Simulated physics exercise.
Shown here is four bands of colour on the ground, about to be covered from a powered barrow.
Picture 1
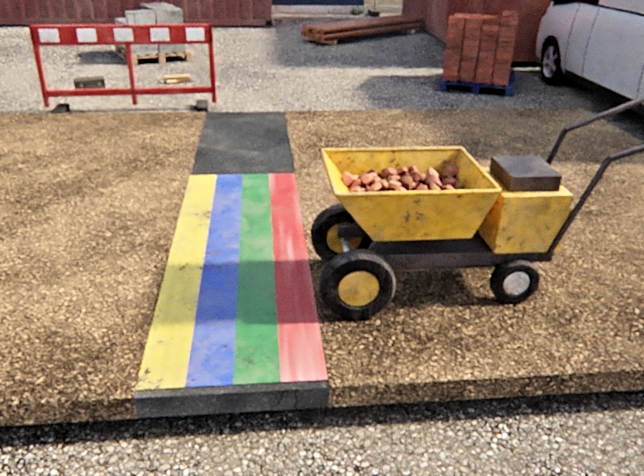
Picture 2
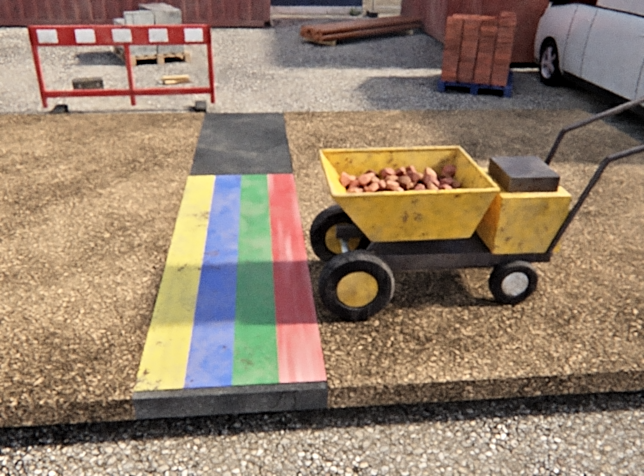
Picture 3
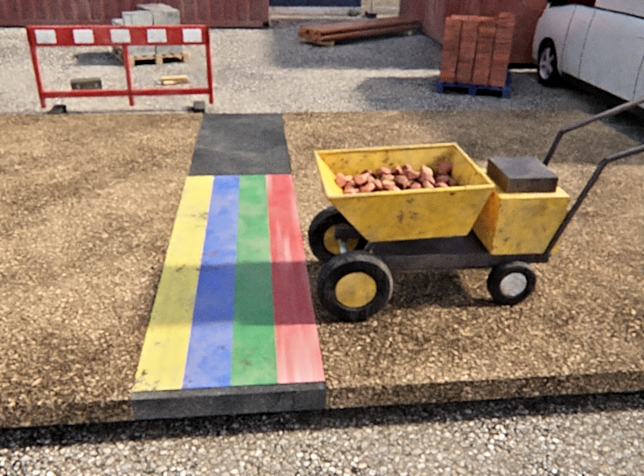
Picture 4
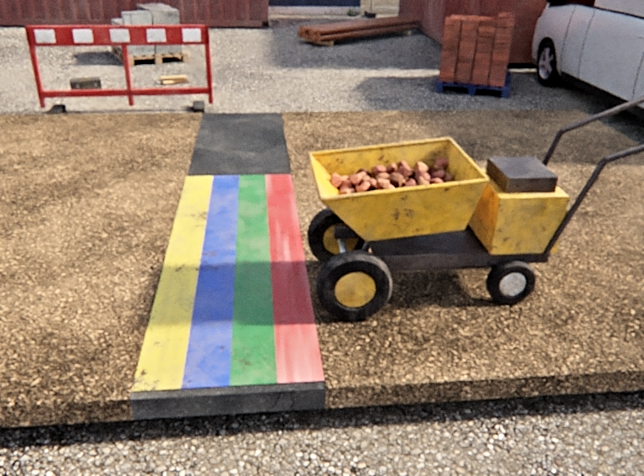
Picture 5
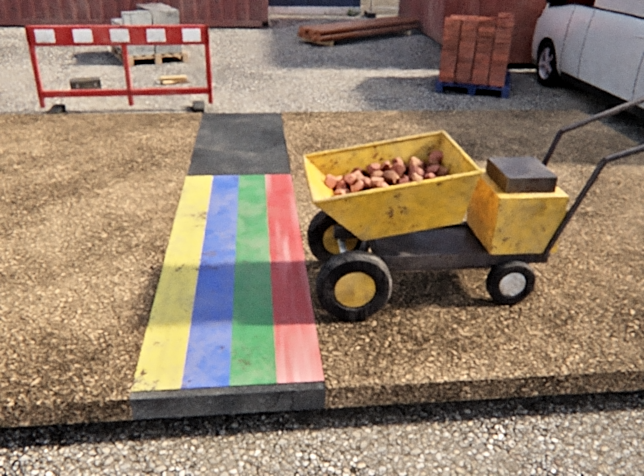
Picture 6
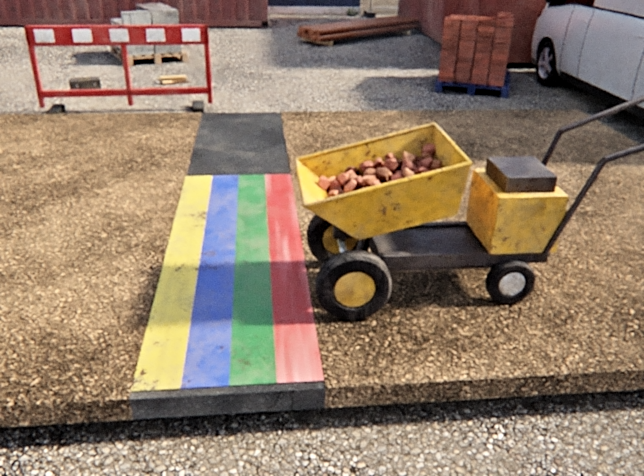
A yellow powered barrow loaded with lumps of rubble edged slightly left beside the yellow, blue, green and red strips, then stayed put while its skip gradually tilted a little toward them.
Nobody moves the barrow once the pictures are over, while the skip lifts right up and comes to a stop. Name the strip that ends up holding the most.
Blue.
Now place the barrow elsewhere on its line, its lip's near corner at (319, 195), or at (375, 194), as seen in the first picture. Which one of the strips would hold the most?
Taking them in order, it would be the strip in blue and then green.
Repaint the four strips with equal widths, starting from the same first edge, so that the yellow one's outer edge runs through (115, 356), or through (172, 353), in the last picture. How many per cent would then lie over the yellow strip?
I'd put it at some 20 % for the first and some 30 % for the second.
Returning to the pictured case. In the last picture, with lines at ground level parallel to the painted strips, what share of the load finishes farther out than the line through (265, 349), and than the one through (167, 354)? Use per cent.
In order: 100 per cent, then 20 per cent.
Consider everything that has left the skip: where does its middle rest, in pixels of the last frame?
Centre at rest, last view: Approx. (206, 289).
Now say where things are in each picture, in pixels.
In the first picture, lip of the skip (336, 195), level; top of the load (406, 184), lumps of rubble; red strip (300, 342); green strip (257, 344); blue strip (213, 347); yellow strip (168, 349).
In the second picture, lip of the skip (333, 196), level; top of the load (404, 184).
In the third picture, lip of the skip (328, 198), tipped barely; top of the load (401, 183).
In the fourth picture, lip of the skip (322, 199), tipped a little; top of the load (422, 177).
In the fifth picture, lip of the skip (314, 202), tipped a little; top of the load (416, 173).
In the sixth picture, lip of the skip (305, 206), tipped a little; top of the load (412, 179); red strip (296, 343); green strip (253, 345); blue strip (209, 348); yellow strip (164, 350).
Just after the last frame, skip tipped steeply; every one in the skip.
A moment on, skip tipped right over; the larger part in the skip; just a few over the green strip; about a tenth over the blue strip.
Further on, skip tipped right over; about a tenth in the skip; about a tenth over the green strip; roughly half over the blue strip; roughly a quarter over the yellow strip; about a tenth off the paint.
When it is over, skip tipped right over; just a few in the skip; not one over the red strip; roughly a quarter over the green strip; roughly a third over the blue strip; roughly a quarter over the yellow strip; about a tenth off the paint.
